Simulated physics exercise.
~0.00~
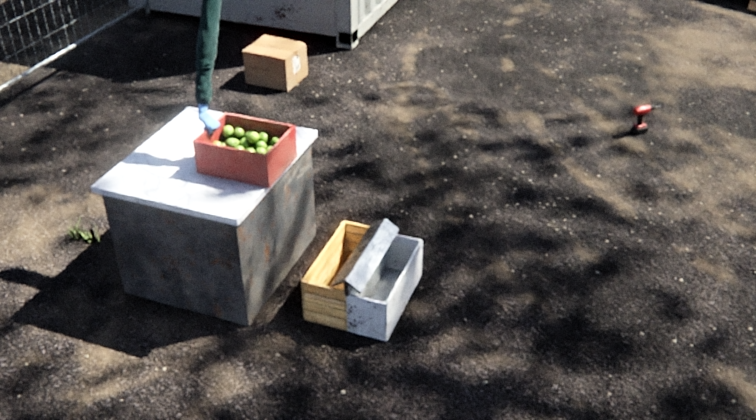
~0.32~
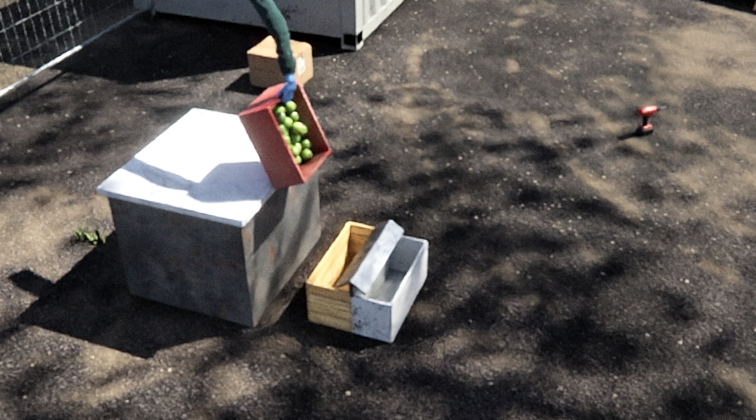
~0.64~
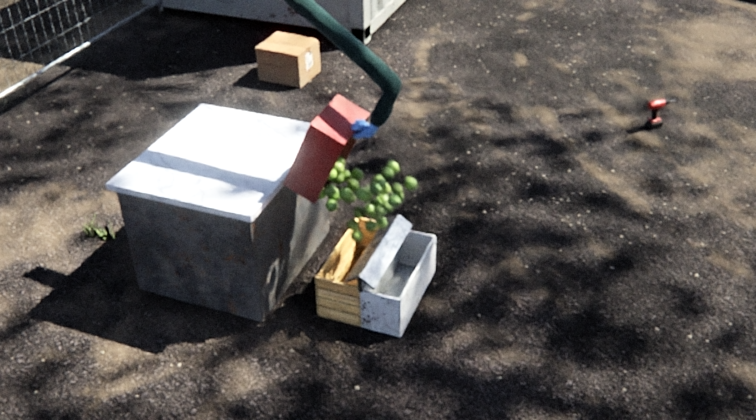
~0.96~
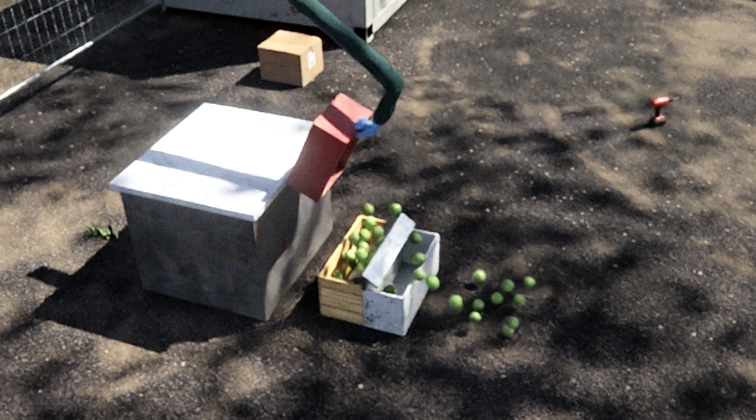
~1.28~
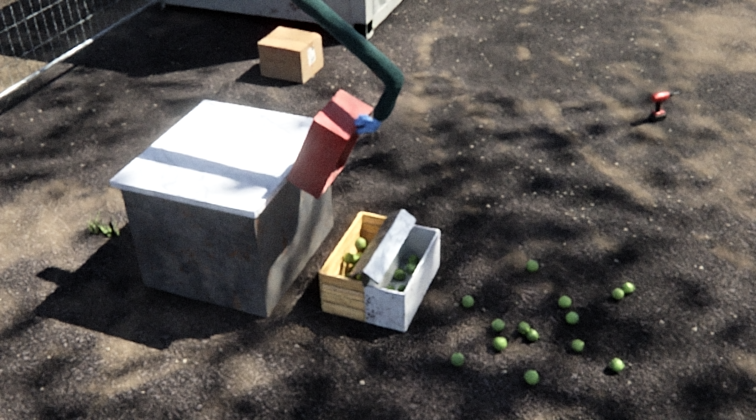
A red tote of green apples was tipped off the end of a bench by a blue-gloved arm in a dark green sleeve, spilling them over a wooden bin and white trough; some stayed inside, while many rolled out across the ground beyond.
